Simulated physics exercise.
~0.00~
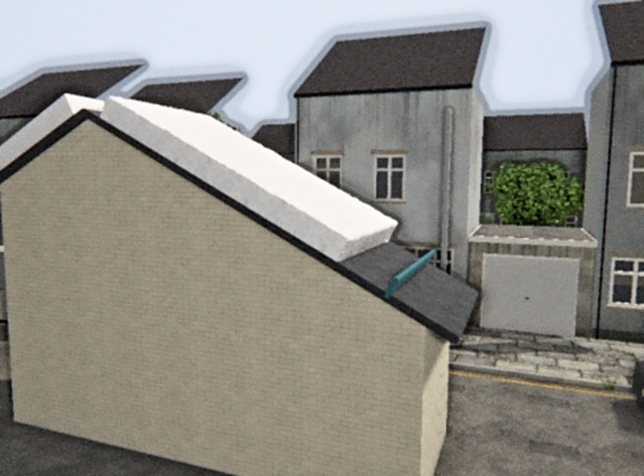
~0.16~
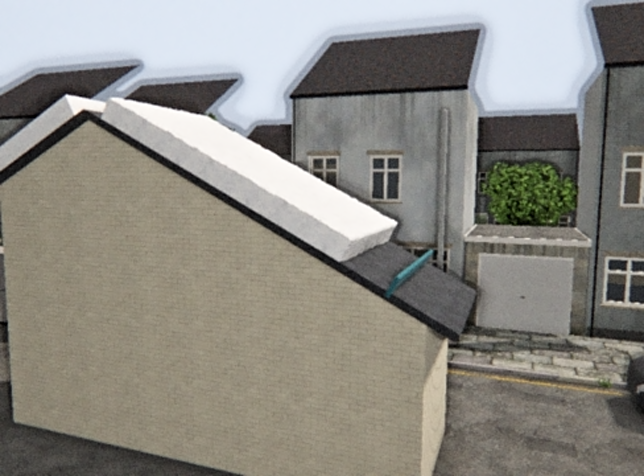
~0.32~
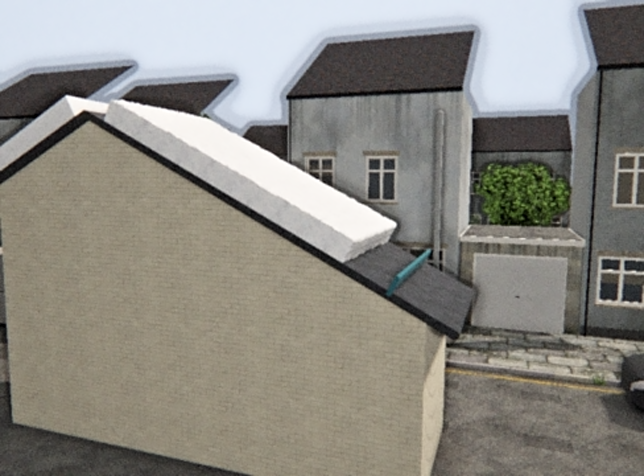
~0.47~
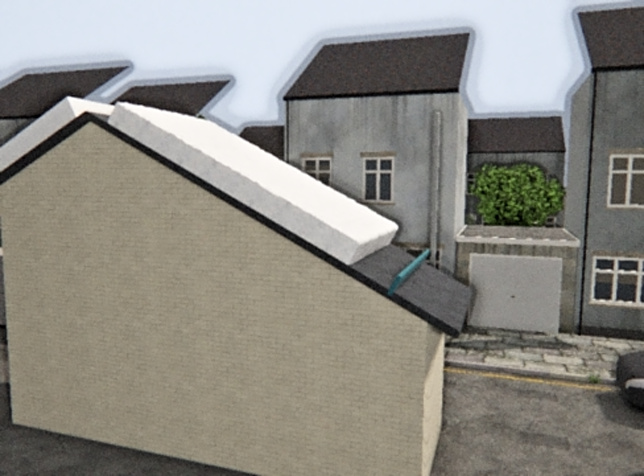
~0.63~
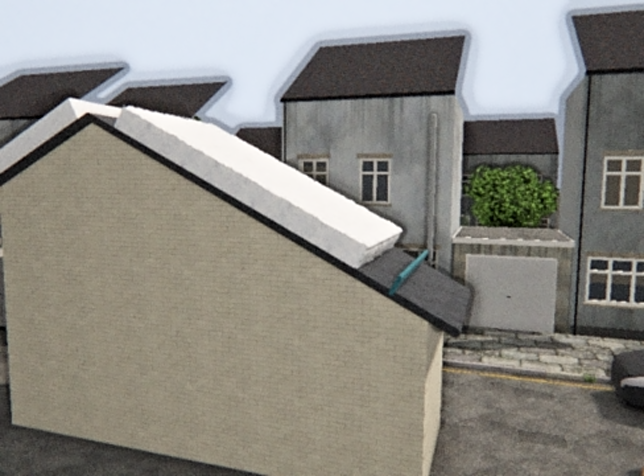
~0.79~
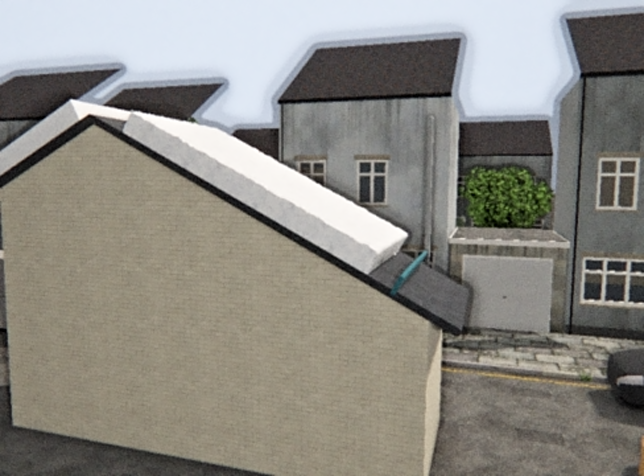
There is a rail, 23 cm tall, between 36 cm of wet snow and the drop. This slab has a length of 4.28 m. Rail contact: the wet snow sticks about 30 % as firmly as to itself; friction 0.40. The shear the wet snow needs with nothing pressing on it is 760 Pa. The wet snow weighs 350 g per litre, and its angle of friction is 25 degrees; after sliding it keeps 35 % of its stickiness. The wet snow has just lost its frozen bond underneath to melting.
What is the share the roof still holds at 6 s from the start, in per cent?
About 86 %.
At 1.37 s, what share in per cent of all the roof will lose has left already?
Around 0 per cent.
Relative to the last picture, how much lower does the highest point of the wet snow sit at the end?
I'd put it at something like 0.6 m.
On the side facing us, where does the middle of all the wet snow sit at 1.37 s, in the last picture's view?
Centre: Approx. (278, 207) px, near face.
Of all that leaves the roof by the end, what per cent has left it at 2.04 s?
Looks like roughly 0 %, give or take.
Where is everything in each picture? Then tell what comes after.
Foremost bit of the wet snow at (348, 242), in the first frame.
Foremost bit of the wet snow at (350, 242), its middle shifted 1.1 cm, in the second frame.
Foremost bit of the wet snow at (353, 243), its middle shifted 4.5 cm, in the third frame.
Foremost bit of the wet snow at (359, 245), its middle shifted 10 cm, in the fourth frame.
Foremost bit of the wet snow at (366, 249), its middle shifted 19 cm, in the fifth frame.
Foremost bit of the wet snow at (376, 254), its middle shifted 31 cm, in the sixth frame.
After 1.37 s, 100 % of the snow is on the roof.
After 2.04 s, 100 % of the snow is on the roof.
After 2.72 s, 92 % of the snow is on the roof.
After 3.40 s, 88 % of the snow is on the roof.
After 6.00 s, 86 % of the snow is on the roof.
